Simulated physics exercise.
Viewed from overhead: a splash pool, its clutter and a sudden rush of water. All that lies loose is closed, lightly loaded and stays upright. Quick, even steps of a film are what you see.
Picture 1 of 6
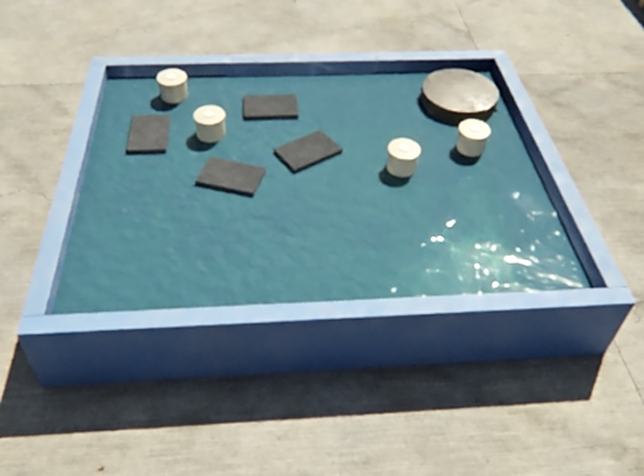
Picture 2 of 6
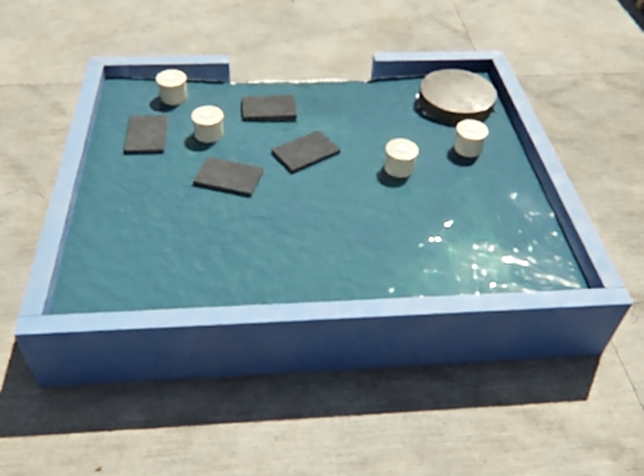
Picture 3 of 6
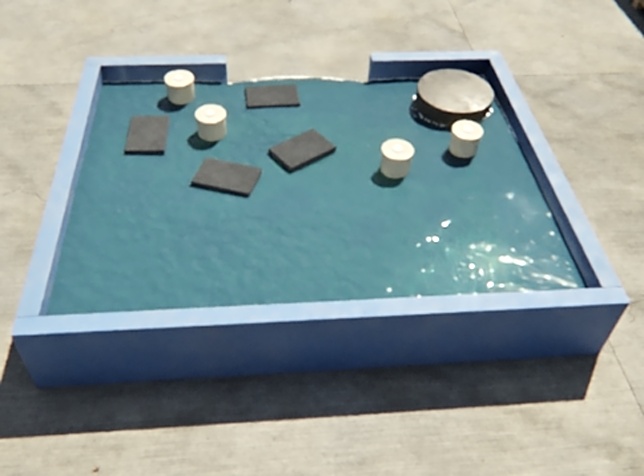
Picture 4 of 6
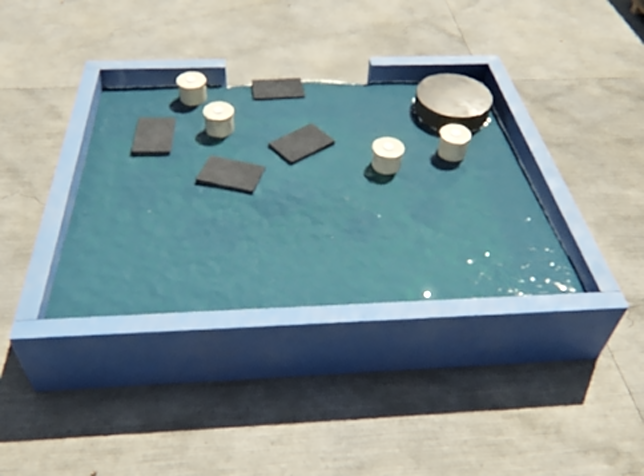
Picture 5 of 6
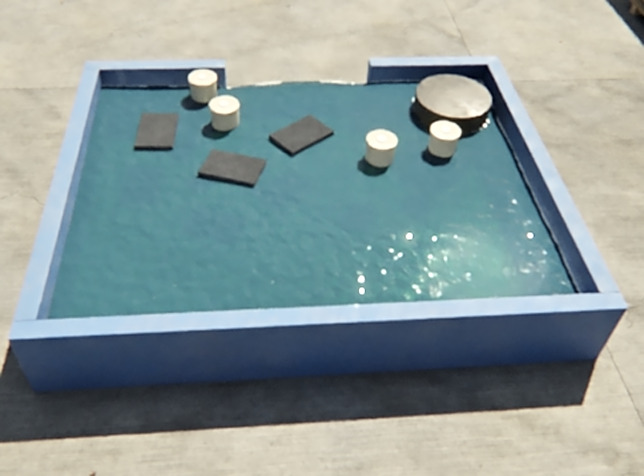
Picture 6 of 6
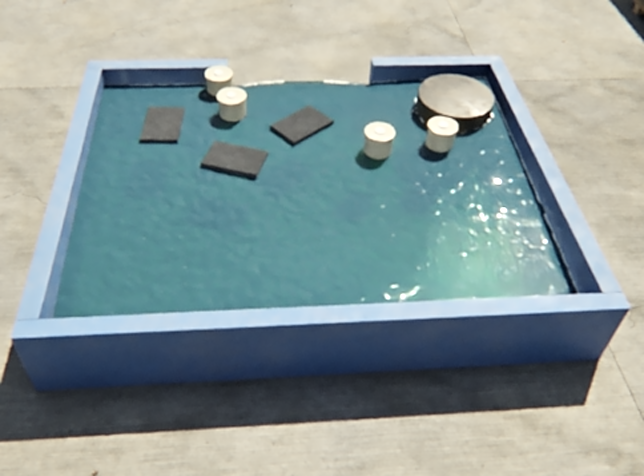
A gap opens in the far wall of a square blue pool of teal water, seen from above and in front on sunlit pale paving. Four cream drums and four dark slabs float mostly toward the back and left, with a broad round grey tub at the back right. The floating pieces drift slowly toward the gap, one slab passes out of view there, and the view shifts very slightly.
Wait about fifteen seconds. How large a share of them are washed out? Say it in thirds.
Watching it, I'd put the amount that escapes at two thirds or higher.
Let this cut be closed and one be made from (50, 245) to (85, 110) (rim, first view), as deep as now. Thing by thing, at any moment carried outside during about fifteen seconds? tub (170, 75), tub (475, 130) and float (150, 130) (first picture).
One by one as named: Gets away, doesn't escape and gets away.
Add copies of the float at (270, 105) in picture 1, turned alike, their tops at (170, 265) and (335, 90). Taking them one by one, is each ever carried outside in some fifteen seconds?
Following the list, the first is never leaving and the second is escaping.
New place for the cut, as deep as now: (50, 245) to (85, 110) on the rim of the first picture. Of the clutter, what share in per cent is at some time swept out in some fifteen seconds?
About 80 percent.
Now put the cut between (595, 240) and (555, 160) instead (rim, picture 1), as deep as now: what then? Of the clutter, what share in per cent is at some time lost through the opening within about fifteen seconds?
Near 40 percent.
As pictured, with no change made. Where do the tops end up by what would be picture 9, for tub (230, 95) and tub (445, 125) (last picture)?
They end up close to (260, 76) and close to (416, 123).
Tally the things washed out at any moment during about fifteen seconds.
My tally gives 8.
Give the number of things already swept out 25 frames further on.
All told, it is 8.
A moment on, 2 of 8 are out; 6 afloat.
Next, 6 of 8 are out; 2 afloat.
Later, 8 of 8 are out; 0 afloat.
In the end, 8 of 8 are out; 0 afloat.
